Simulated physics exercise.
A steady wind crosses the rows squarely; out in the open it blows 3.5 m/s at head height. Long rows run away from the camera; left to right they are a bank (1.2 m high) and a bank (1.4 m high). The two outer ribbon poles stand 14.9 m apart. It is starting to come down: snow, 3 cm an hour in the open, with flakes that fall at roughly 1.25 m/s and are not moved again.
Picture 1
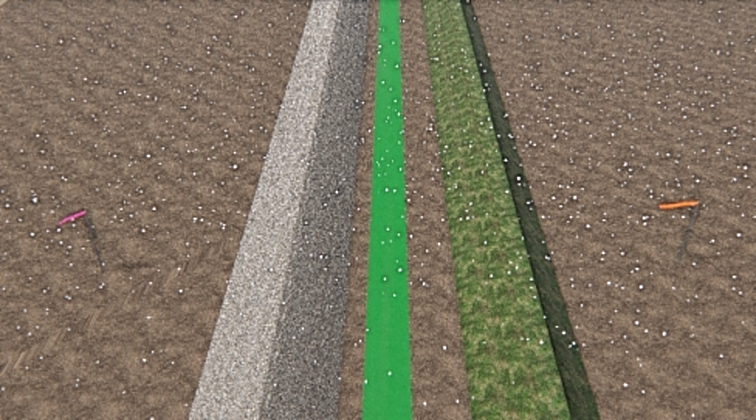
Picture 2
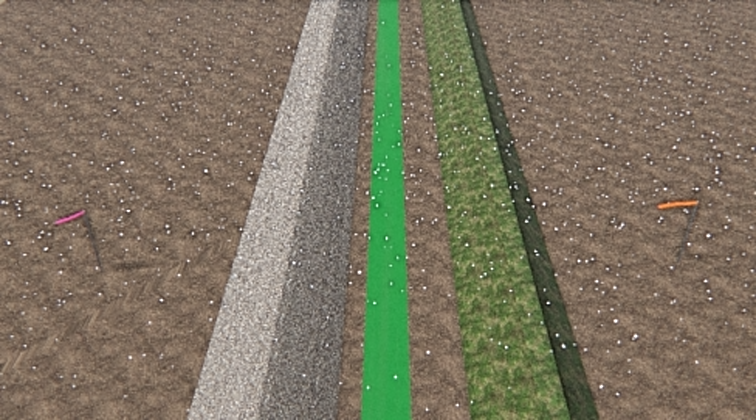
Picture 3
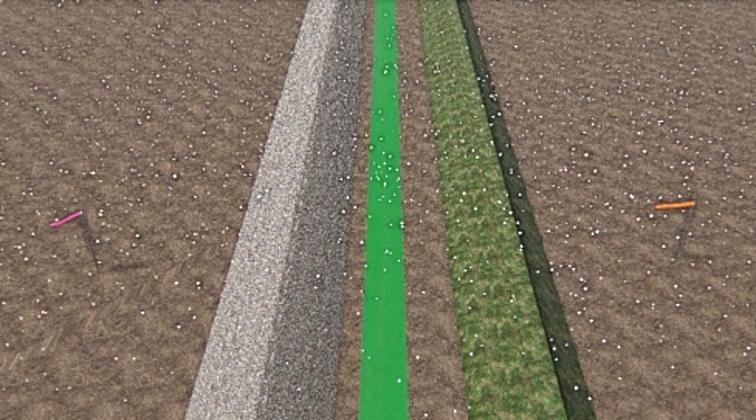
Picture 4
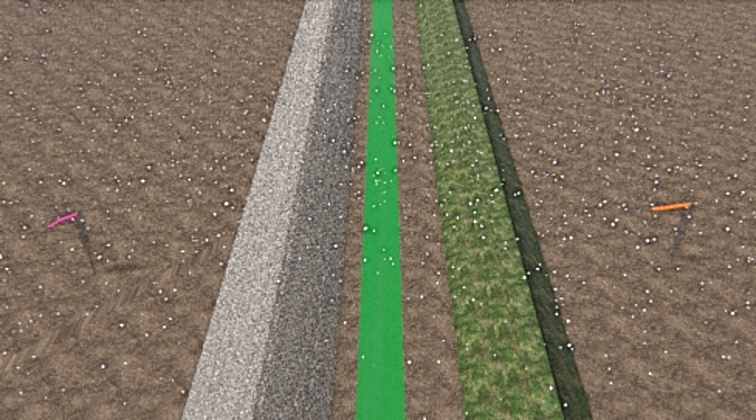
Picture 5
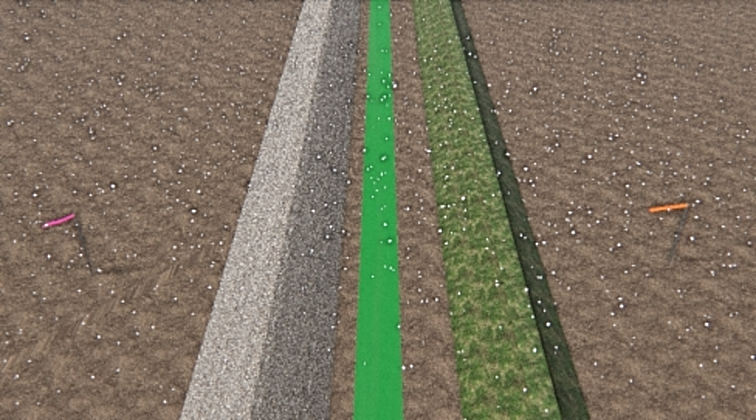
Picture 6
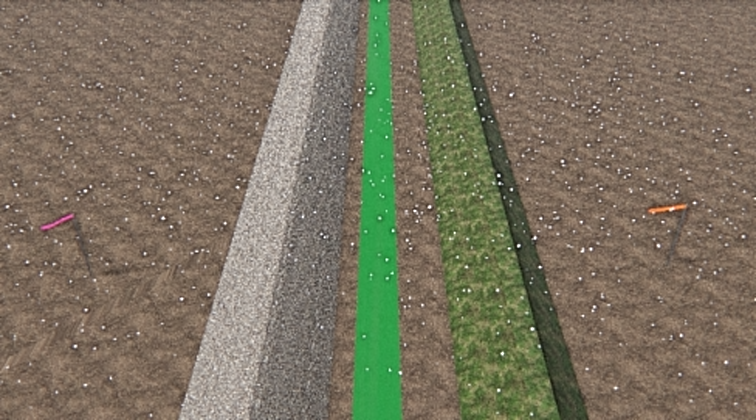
White flakes drifting over brown soil as pink and orange ribbons stream left beside a green strip between grey and grassy banks.
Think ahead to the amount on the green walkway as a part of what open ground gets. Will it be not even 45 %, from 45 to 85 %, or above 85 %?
On the green walkway: Between 45 and 85 % of what open ground gets.
In 10 minutes the green walkway collects 3 mm against 5 mm in the open.
In 30 minutes the green walkway collects 10 mm against 15 mm in the open.
In 60 minutes the green walkway collects 21 mm against 30 mm in the open, so the green walkway has 69 % of the open amount; the left half of it has 66 %, the right half 71 %.
